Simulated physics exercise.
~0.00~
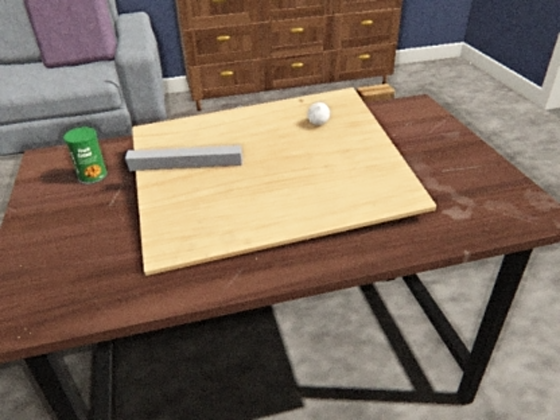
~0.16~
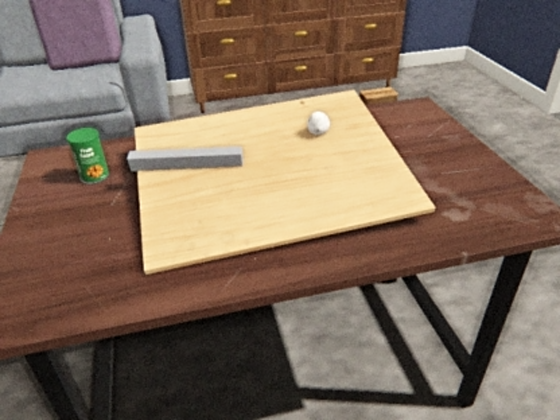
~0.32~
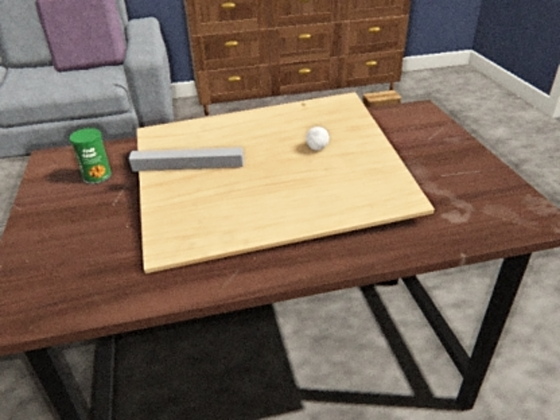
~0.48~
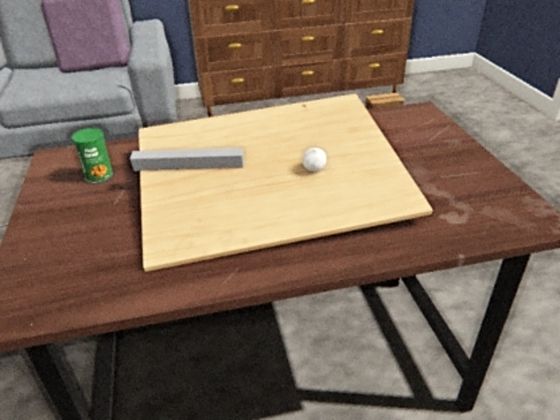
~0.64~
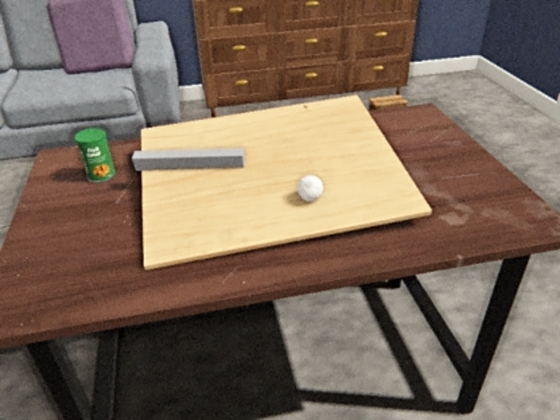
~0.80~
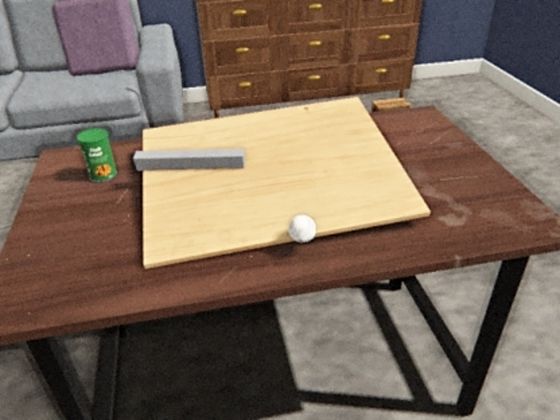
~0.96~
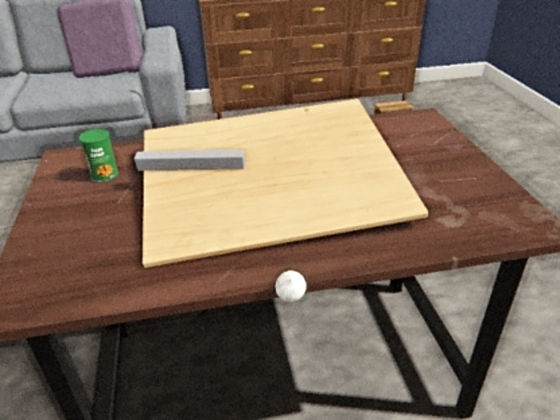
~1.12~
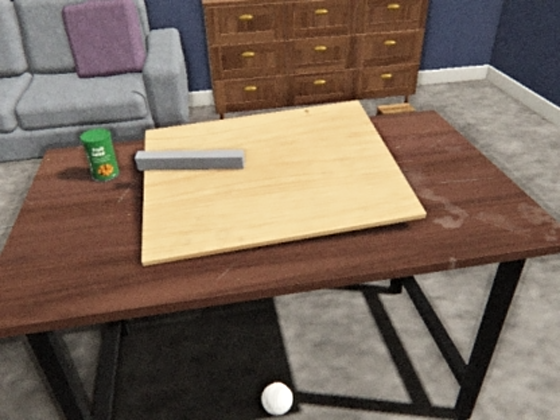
A white onion rolled down a tilted wooden board propped on a table, slowly at first and then faster, passed the gray block, went over the near edge and dropped toward the floor, while the green tin stayed put.
